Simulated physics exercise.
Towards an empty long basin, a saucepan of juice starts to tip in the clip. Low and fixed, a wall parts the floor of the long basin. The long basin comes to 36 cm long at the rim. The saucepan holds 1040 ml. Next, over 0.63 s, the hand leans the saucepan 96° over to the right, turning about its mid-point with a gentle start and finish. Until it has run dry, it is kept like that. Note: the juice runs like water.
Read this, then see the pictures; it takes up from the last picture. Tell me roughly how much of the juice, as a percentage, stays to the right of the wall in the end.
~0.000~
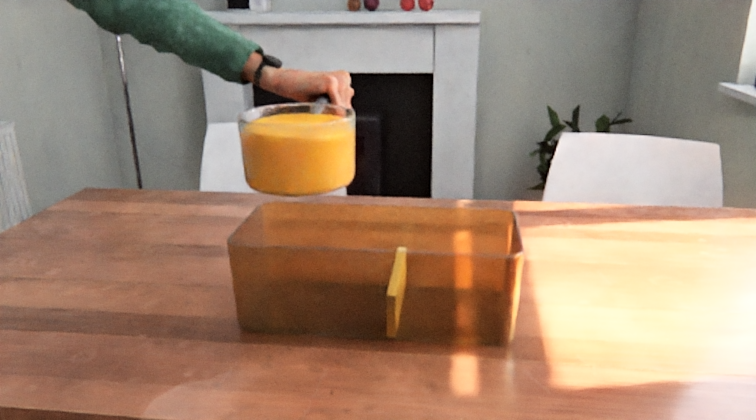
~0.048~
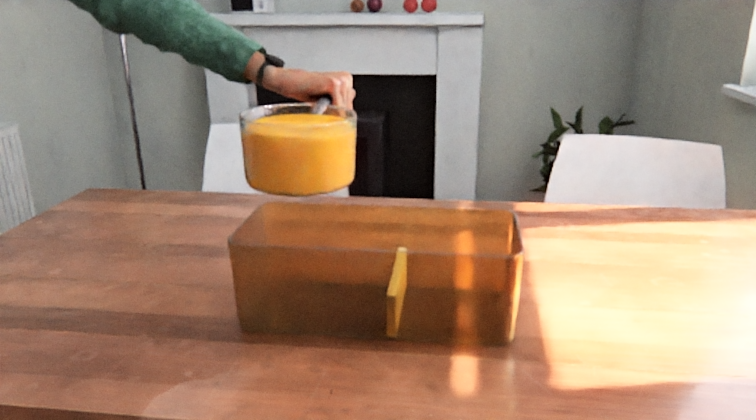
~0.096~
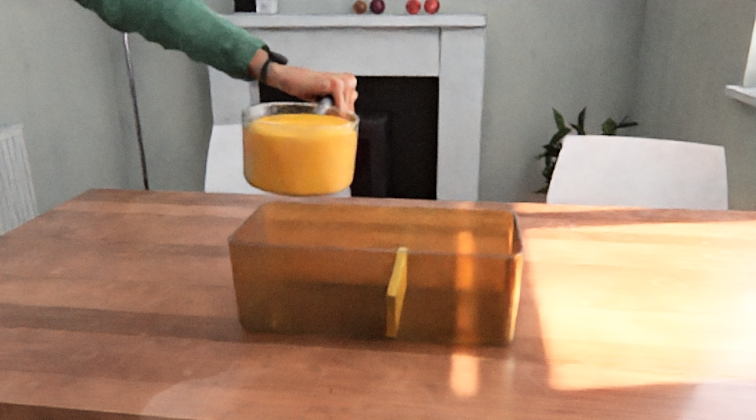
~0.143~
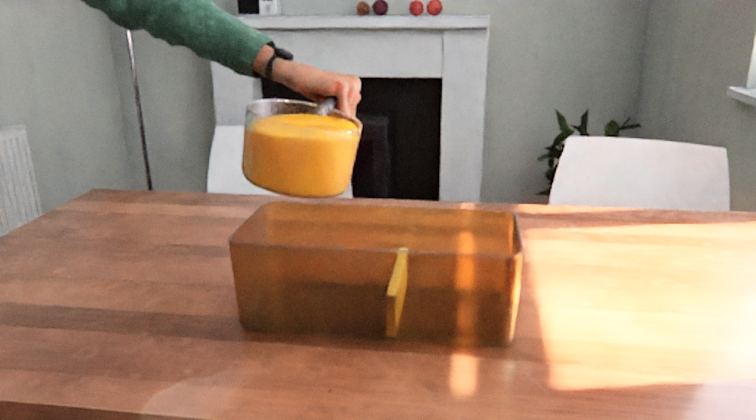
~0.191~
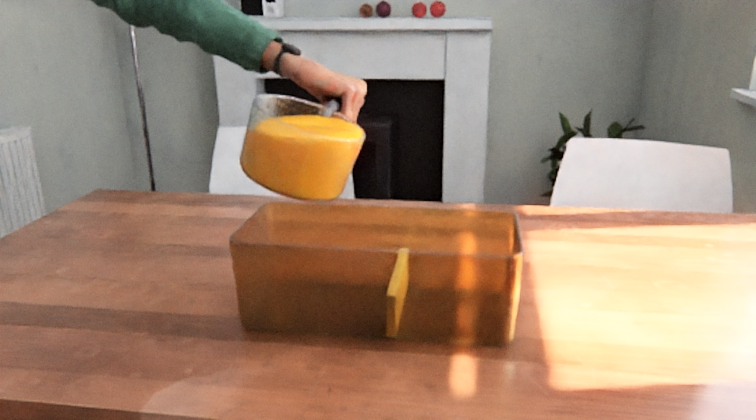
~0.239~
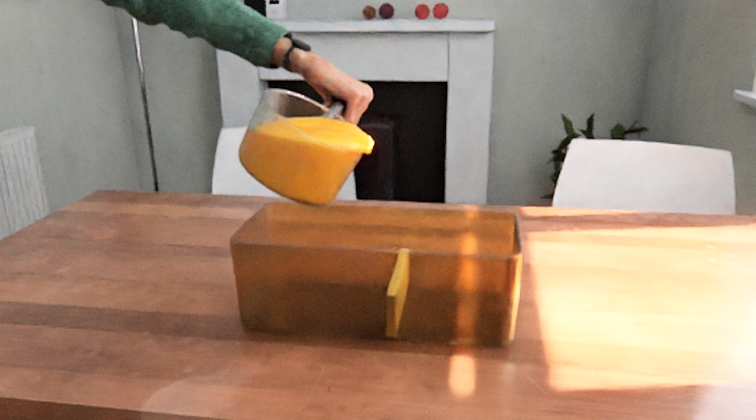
Around 51 per cent stays on the right.
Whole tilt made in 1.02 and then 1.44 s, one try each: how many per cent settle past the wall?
60 then 65 %.
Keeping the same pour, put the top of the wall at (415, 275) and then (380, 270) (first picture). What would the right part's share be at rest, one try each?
In turn about 20 and 80 per cent.
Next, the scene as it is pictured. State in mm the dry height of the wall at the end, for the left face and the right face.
Left roughly 40 mm; right roughly 34 mm.
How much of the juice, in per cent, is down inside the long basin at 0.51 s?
About 30%.
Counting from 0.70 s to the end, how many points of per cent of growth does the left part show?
Roughly 18 percent.
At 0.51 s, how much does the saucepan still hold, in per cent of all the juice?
I'd estimate some 42 % remains.
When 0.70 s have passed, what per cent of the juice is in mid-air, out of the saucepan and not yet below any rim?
Close to 5 per cent.
By 0.51 s the tilt is 87° and 43 per cent is still to pour, 7 is left of the wall and 23 right of it.
By 0.70 s the tilt is 96° and 12 per cent is still to pour, 31 is left of the wall and 51 right of it.
By 0.91 s the tilt is 96° and 4 per cent is still to pour, 42 is left of the wall and 51 right of it.
By 1.13 s the tilt is 96° and 1 per cent is still to pour, 47 is left of the wall and 51 right of it.
At rest 48 per cent lies left of the wall, 51 right of it and 1 outside.
